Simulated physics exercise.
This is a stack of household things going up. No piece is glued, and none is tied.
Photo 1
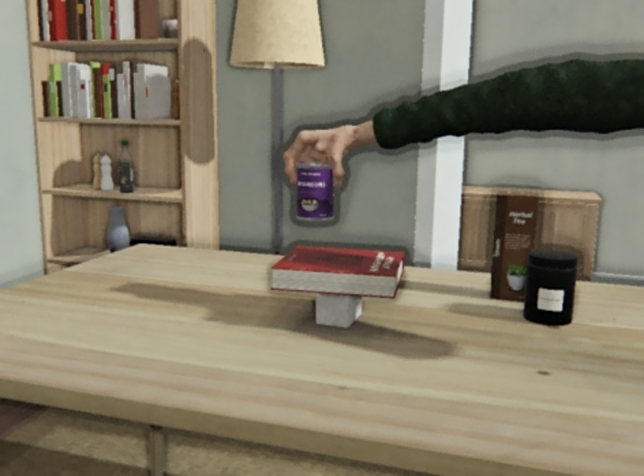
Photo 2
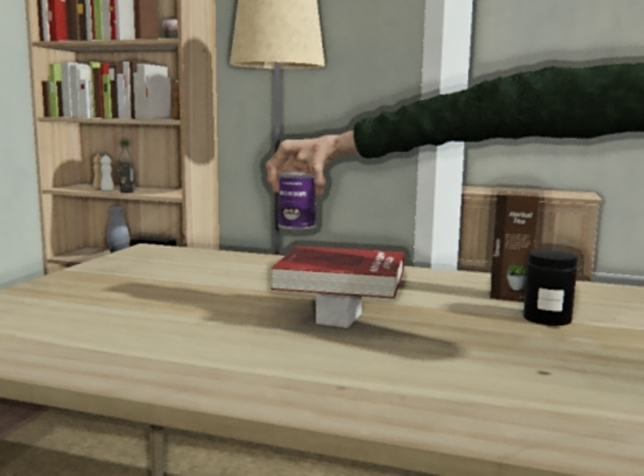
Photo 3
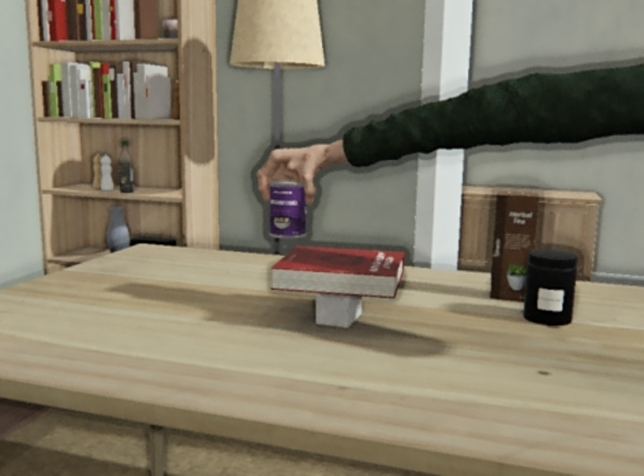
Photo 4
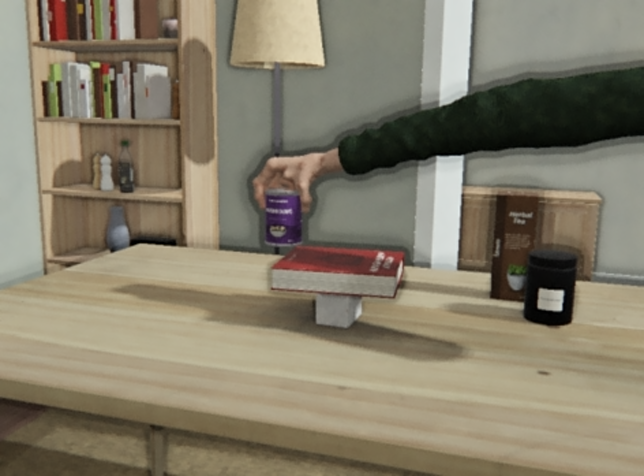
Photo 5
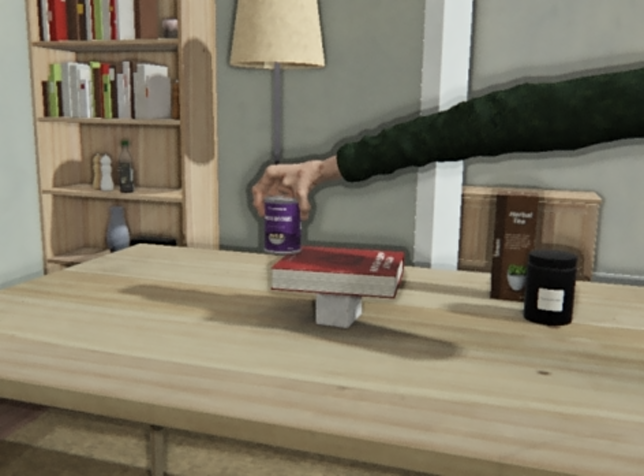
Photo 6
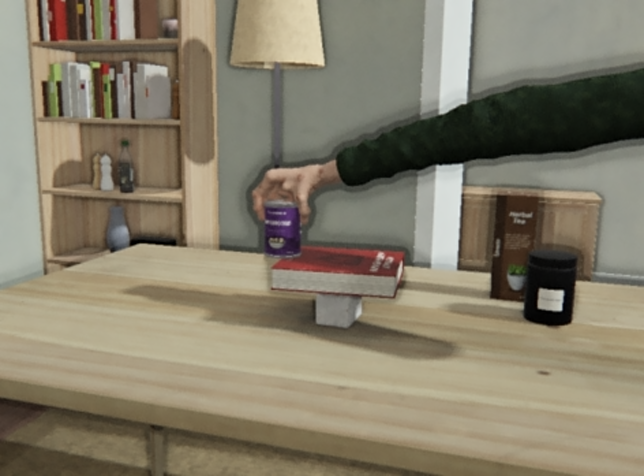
A hand in a dark green sleeve reaches in from the right, holding a purple tin above a red book that lies across a small pale block on a wooden table. Seen from slightly above the tabletop by a still camera, the room has a bookshelf and lamp behind, with a brown carton and black jar at right. The hand moves the tin left and lowers it, more slowly, to the book's left end.
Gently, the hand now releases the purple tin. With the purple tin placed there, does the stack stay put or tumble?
Turns out it can't take it.
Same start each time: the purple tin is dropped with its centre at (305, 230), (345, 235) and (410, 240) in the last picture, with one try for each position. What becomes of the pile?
Case one: It stands firm; case two: It stands firm; case three: It topples.
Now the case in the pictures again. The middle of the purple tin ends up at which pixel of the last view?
Roughly at pixel (242, 293).
Then, 0.30 s after the last picture, purple tin tipped 35° from how it was near (269, 235).
Then, 0.40 s after the last picture, purple tin now fallen.
Then, 0.50 s after the last picture, nothing new.
At rest, fallen, purple tin; the other 4 in place. Seen from the same camera at the end, purple tin near (242, 293). The pile comes apart.
